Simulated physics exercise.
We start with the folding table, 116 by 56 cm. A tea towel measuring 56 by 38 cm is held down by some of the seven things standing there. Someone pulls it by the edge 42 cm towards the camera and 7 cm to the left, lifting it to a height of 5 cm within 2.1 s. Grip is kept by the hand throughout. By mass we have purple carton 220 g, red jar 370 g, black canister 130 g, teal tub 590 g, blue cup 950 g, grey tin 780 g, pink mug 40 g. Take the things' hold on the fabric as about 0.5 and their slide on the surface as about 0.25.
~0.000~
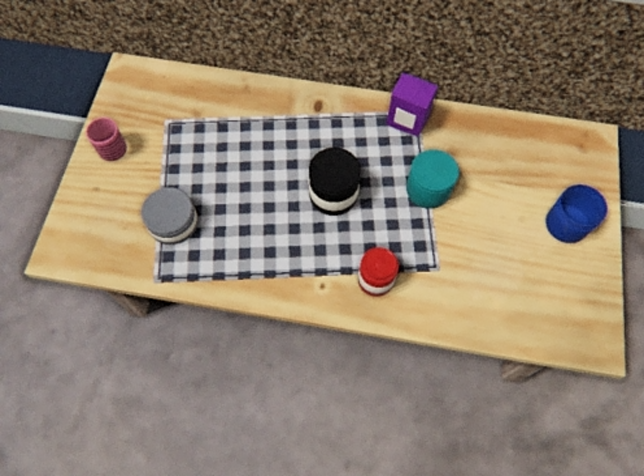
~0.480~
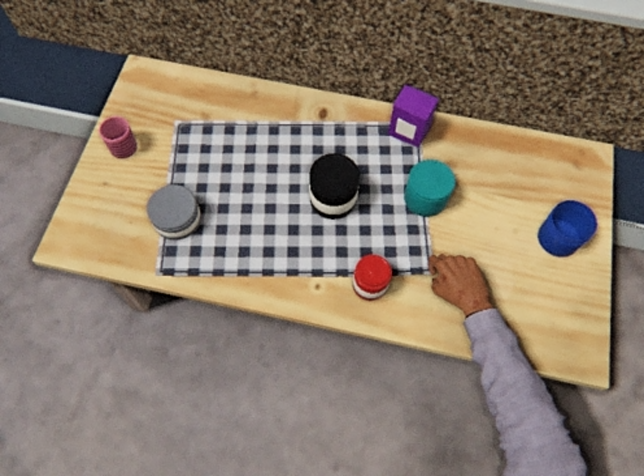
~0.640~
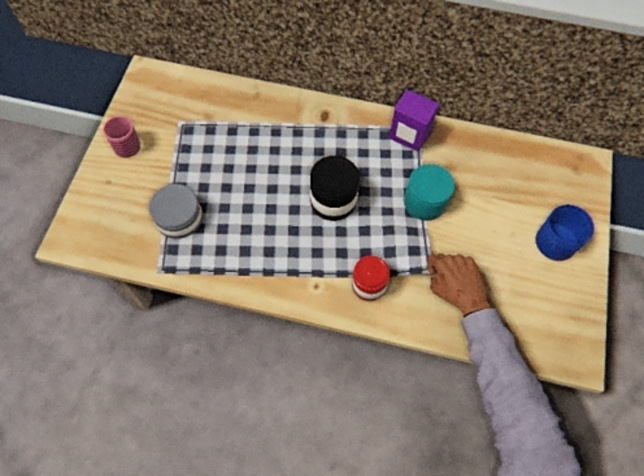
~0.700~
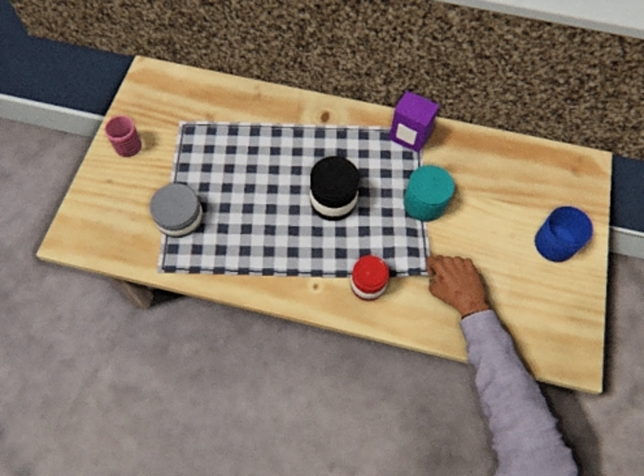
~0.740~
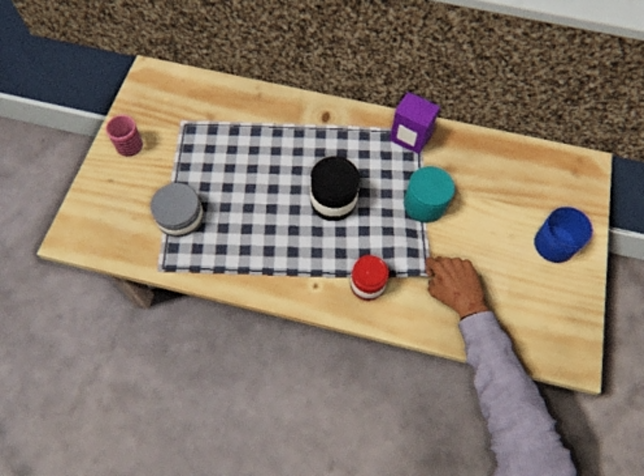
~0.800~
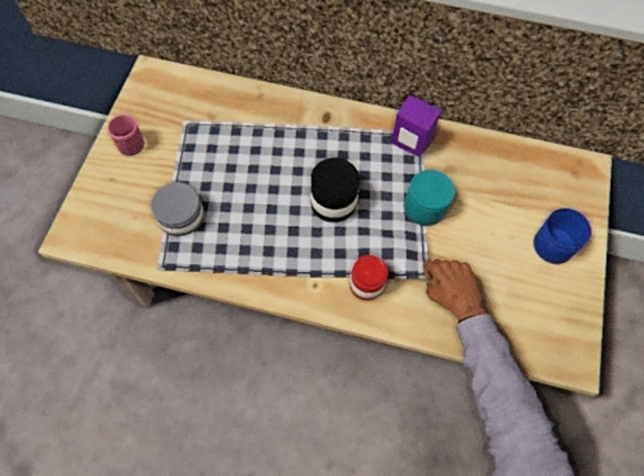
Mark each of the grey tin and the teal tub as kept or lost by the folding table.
Grey tin: Kept; teal tub: Lost.
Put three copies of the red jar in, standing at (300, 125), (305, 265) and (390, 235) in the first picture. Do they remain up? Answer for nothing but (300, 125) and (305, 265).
Taking them as listed: Is left on top, then is lost.
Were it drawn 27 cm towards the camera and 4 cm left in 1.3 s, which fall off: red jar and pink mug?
Result - red jar: Gone, pink mug: Still on top.
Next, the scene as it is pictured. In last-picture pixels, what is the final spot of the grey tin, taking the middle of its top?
Around (205, 244).
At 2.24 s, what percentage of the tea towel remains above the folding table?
Some 65 in a hundred.
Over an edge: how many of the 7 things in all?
It adds up to 2.
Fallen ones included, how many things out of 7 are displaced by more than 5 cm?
So we're at 5.
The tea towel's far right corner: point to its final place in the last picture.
Look around (439, 327) in the last picture - that's where it comes to rest.
At 1.3 s, 100 % of the tea towel is still over the top; teal tub 11 cm off its start, purple carton 11 cm off its start, red jar 8 cm off its start.
At 1.8 s, 85 % of the tea towel is still over the top; teal tub 26 cm off its start, grey tin 2 cm off its start, purple carton 27 cm off its start.
At 2.2 s, 65 % of the tea towel is still over the top; teal tub over the edge, grey tin 8 cm off its start at (196, 228), purple carton 44 cm off its start at (435, 300).
At 2.7 s, 45 % of the tea towel is still over the top; teal tub over the edge, grey tin 12 cm off its start, purple carton 48 cm off its start.
At 4.3 s, 45 % of the tea towel is still over the top; teal tub over the edge, grey tin 12 cm off its start at (205, 244), purple carton 48 cm off its start at (433, 324), black canister 38 cm off its start at (328, 364).
